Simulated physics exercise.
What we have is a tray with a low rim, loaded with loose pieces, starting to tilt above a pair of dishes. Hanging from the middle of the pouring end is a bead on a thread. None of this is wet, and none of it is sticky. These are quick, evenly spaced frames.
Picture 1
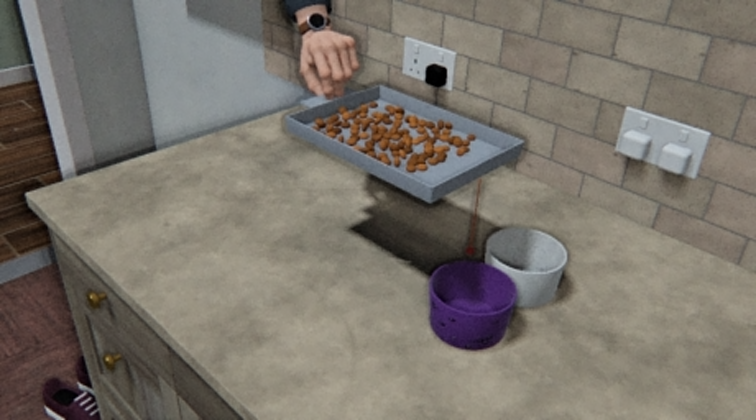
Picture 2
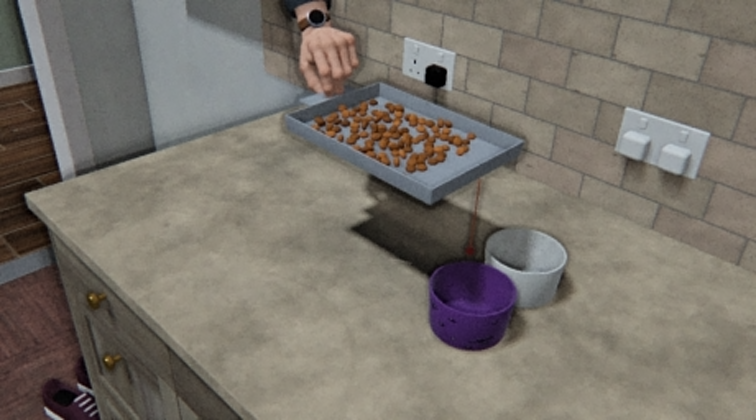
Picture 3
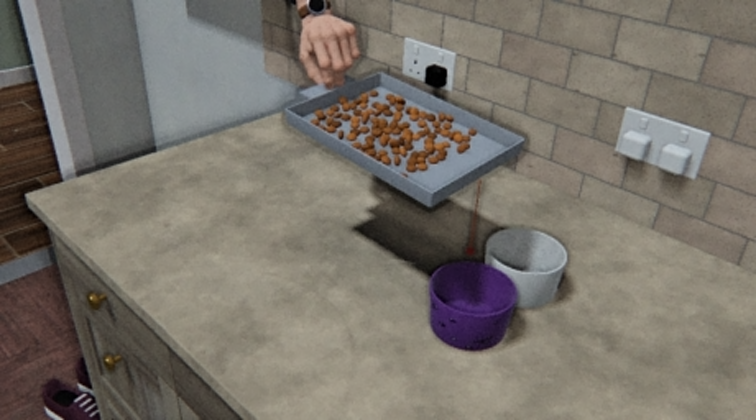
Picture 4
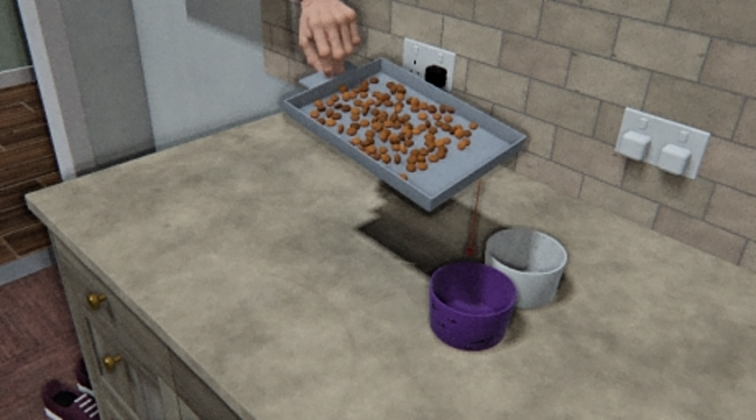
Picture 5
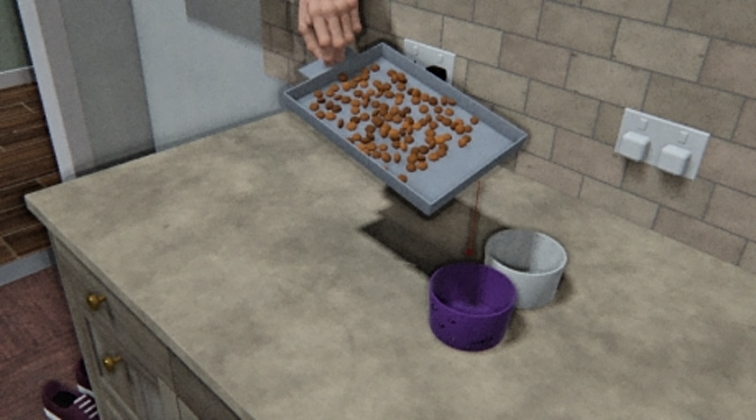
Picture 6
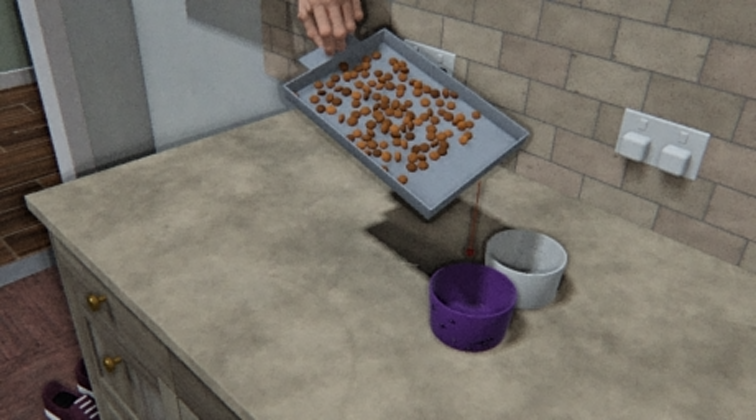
The clip opens on a hand with a dark watch beside a nearly level grey tray of small brown pieces, above a purple dish and a white dish on a counter. The hand then raises the tray's back end, tilting it steadily towards the near left corner, while the dishes stay still.
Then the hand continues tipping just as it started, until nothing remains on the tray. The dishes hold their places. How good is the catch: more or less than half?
Catch is a minority.
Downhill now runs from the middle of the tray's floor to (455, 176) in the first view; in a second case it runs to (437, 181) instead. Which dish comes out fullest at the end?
Result, try one: Dish at left; try two: Dish at left.
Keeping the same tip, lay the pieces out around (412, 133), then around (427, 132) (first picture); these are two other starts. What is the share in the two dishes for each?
You'd get near 30 percent first and near 30 percent next.
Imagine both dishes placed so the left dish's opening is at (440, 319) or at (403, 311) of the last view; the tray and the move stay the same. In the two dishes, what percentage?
It would be near 50 per cent first and near 60 per cent second.
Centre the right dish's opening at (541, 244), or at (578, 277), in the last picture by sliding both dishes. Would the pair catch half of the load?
Well, the minor share the first time and the minor share the second time.
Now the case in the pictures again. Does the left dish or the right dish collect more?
Once things settle, the left of the two ends up fuller.
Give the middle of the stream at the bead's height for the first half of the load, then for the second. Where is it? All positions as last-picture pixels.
First roughly (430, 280), then roughly (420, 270).
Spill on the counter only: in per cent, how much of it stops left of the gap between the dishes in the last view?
I'd say some 100 in a hundred.
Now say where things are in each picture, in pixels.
In the first frame, corners of the pouring end (432, 186) and (522, 141), level; middle of the load (396, 137), bits of cat kibble; left dish (505, 323); right dish (557, 282); bead on its thread (470, 250).
In the second frame, corners of the pouring end (432, 188) and (522, 141), level; middle of the load (396, 136).
In the third frame, corners of the pouring end (432, 192) and (523, 139), tipped barely, lowest at the left corner; middle of the load (396, 132).
In the fourth frame, corners of the pouring end (431, 197) and (524, 136), tipped a little, lowest at the left corner; middle of the load (397, 126).
In the fifth frame, corners of the pouring end (431, 203) and (525, 135), tipped clearly, lowest at the left corner; middle of the load (397, 120).
In the sixth frame, corners of the pouring end (431, 208) and (527, 133), tipped clearly, lowest at the left corner; middle of the load (398, 114); left dish (505, 325); right dish (557, 284).
Just after the last frame, tray tipped steeply; almost all on the tray; just a few in the air.
A moment on, tray tipped past a quarter turn; about a tenth on the tray; roughly a quarter in the left dish; roughly half outside both; about a tenth in the air.
Further on, tray tipped past a quarter turn; roughly a quarter in the left dish; the larger part outside both.
When it is over, tray tipped past a quarter turn; roughly a quarter in the left dish; not one in the right dish; the larger part outside both.
